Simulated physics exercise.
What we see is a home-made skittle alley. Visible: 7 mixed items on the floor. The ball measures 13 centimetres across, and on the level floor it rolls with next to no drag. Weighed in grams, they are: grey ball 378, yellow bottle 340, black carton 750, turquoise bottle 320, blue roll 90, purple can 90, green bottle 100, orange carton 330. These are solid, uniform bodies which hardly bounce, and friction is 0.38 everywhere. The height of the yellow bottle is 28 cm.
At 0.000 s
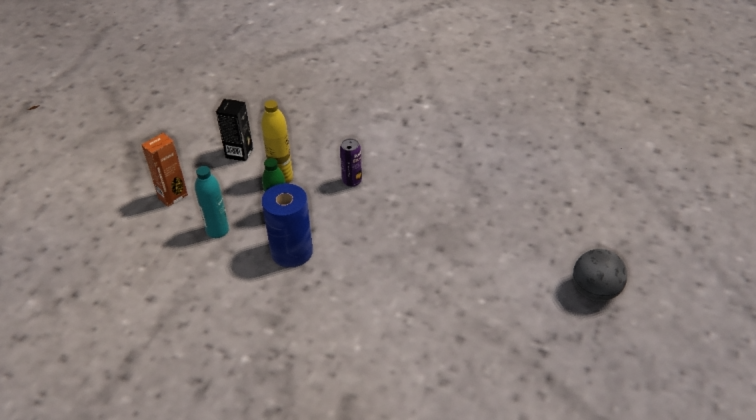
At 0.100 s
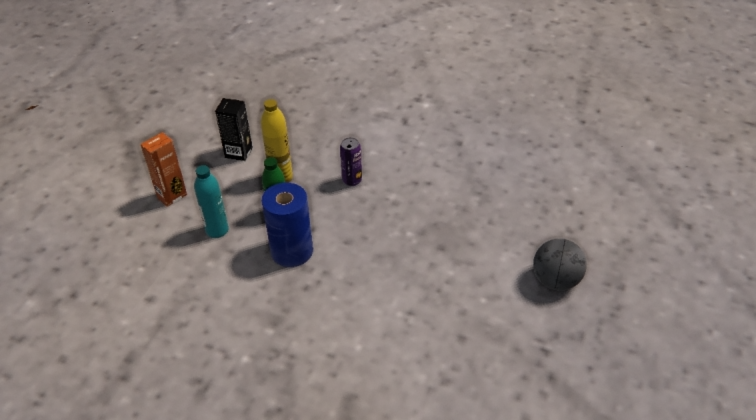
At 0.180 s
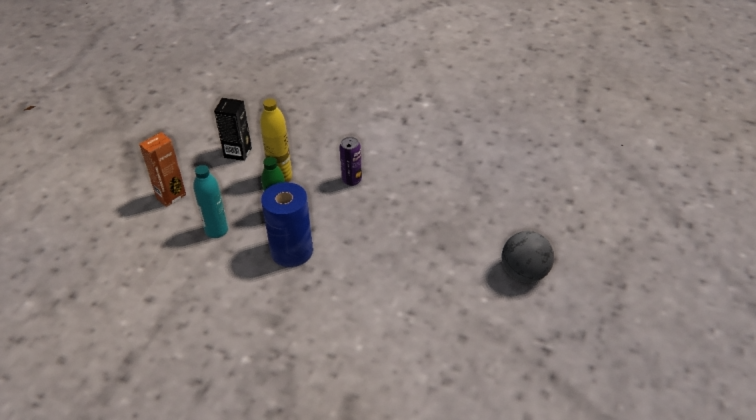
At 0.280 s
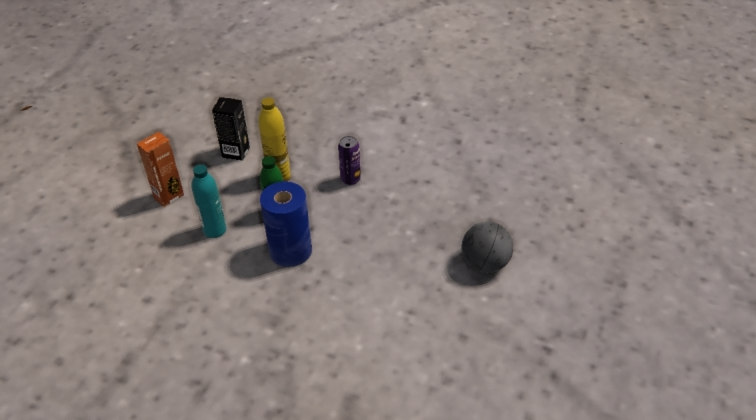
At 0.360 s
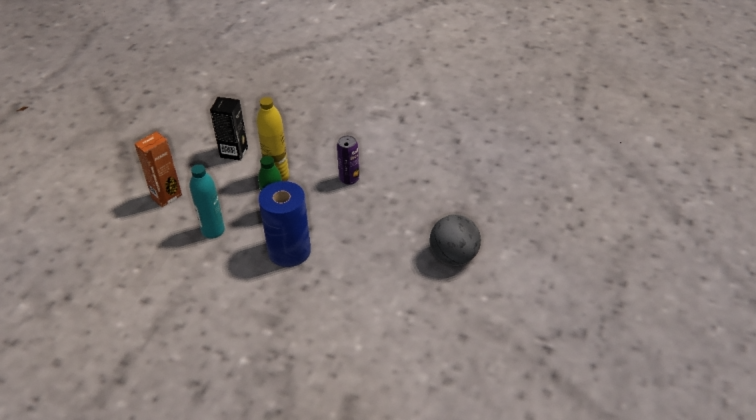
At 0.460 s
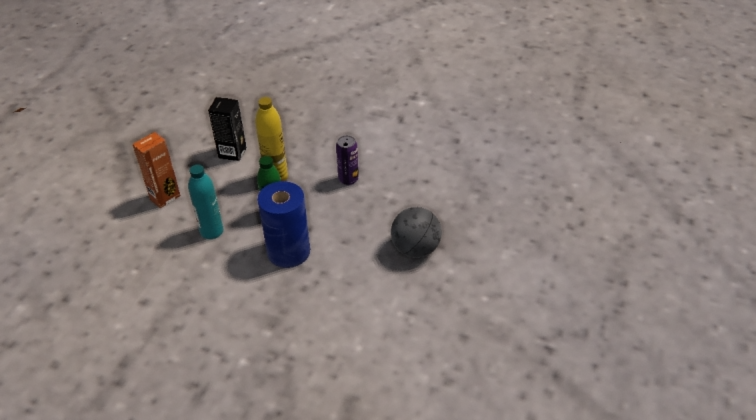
A dark grey ball rolls leftward across a speckled stone-like floor, starting well to the right of a cluster of bottles, cartons, a purple can and a blue roll. It moves steadily closer, drifting slightly up the view, until only a short gap separates it from the blue roll, while the grouped items remain standing.
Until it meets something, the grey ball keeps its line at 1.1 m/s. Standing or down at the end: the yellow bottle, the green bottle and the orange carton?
Yellow bottle: Standing, green bottle: Down, orange carton: Standing.
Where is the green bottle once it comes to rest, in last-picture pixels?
Near (180, 175).
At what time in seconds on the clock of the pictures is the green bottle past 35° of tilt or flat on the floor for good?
Answer: Near 1.1 s.
Around 0.66 s, 69 cm rolled; grey ball near (341, 218).
Around 0.86 s, 86 cm rolled; grey ball near (286, 202); green bottle at 5° to upright near (251, 181); blue roll at 5° to upright.
Around 1.16 s, 99 cm rolled; grey ball near (244, 191); green bottle at 48° to upright near (198, 166); blue roll shifted 7 cm.
Finally (2.0 s), on their side or leaning hard on the floor, green bottle; the other 6 still in place (within 8 cm). Final places as that camera would see them, yellow bottle near (271, 141), green bottle near (180, 175).
